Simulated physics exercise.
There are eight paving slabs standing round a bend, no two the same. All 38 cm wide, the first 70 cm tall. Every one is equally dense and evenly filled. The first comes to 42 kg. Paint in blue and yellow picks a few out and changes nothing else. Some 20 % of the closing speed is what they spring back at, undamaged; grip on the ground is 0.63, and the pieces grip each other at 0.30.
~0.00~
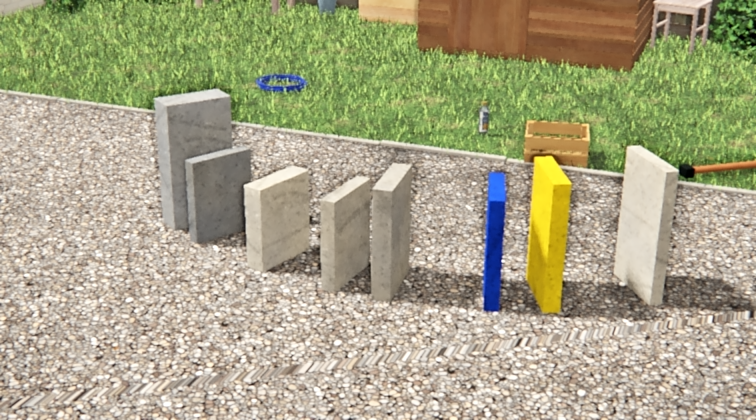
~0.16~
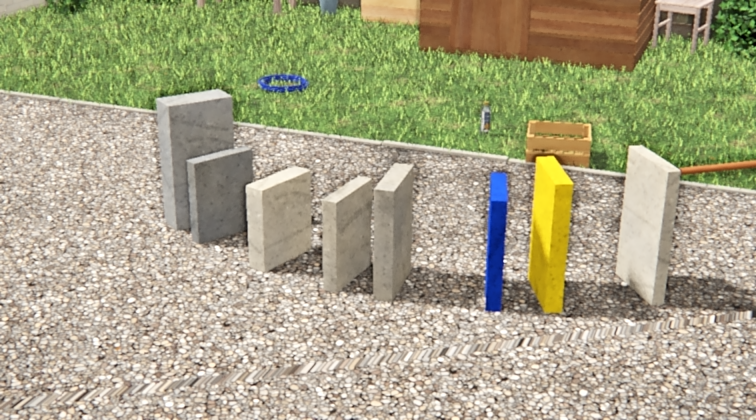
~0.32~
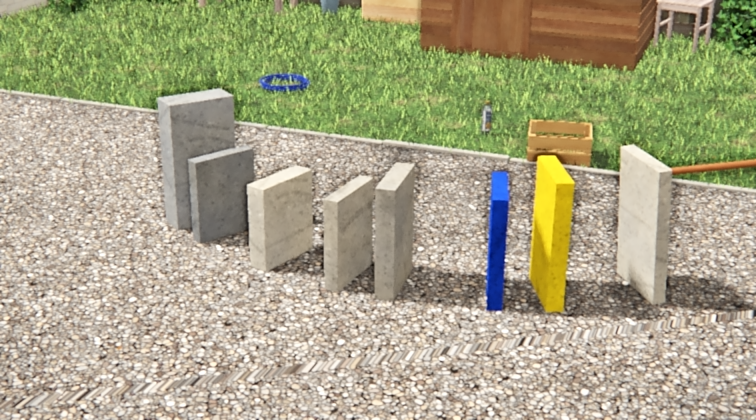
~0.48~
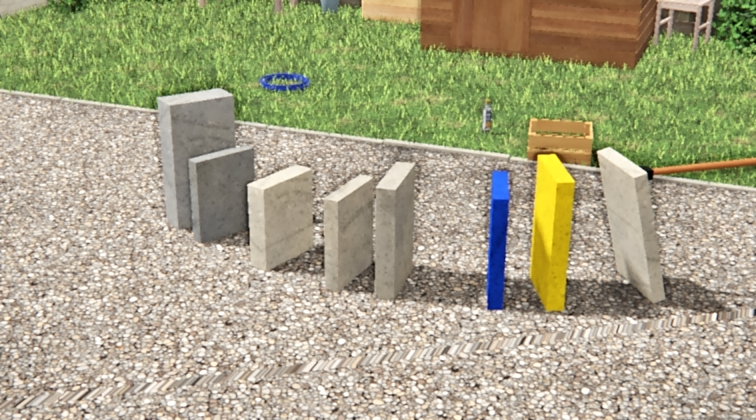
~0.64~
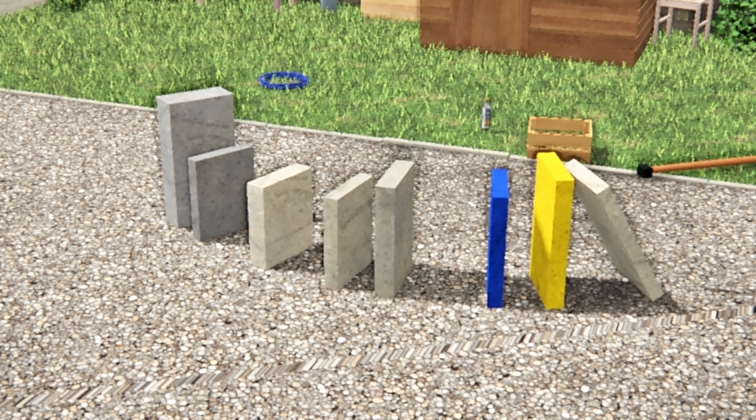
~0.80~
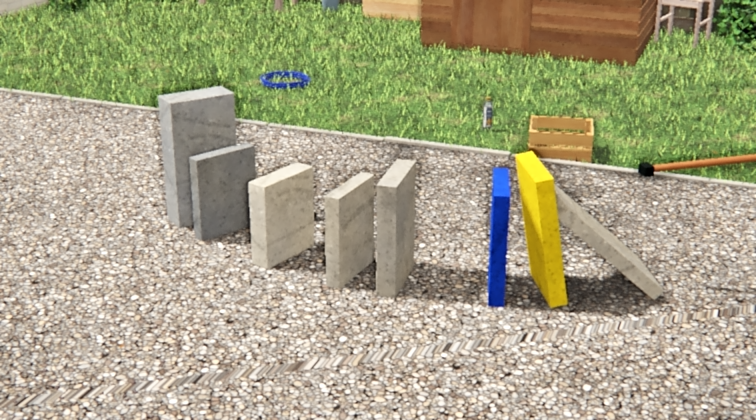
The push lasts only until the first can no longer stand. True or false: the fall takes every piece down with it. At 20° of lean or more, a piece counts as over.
False, not every piece goes over.
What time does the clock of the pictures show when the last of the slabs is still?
I'd put it around 4.5 seconds.
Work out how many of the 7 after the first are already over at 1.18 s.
Tally at that time: 2.
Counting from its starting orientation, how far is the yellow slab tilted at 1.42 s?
Roughly 80°.
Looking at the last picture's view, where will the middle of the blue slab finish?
It ends up centred close to (442, 268).
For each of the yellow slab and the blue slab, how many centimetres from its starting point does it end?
Yellow 40, blue 30.
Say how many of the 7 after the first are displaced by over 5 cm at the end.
Answer: 6.
By 0.96 s, 1 of the 7 other slabs over; yellow slab tilted 26°; blue slab tilted 13°.
By 1.18 s, 2 of the 7 other slabs over; yellow slab tilted 59°; blue slab tilted 59°.
By 1.42 s, 4 of the 7 other slabs over; blue slab lying flat; yellow slab lying flat.
By 1.78 s, 5 of the 7 other slabs over; yellow slab lying flat; blue slab lying flat.
When it is over (4.6 s), 5 of the 7 other slabs over; yellow slab lying flat; blue slab lying flat. Two left standing. In pixels of the last frame, middles, yellow slab near (480, 266), blue slab near (442, 268).
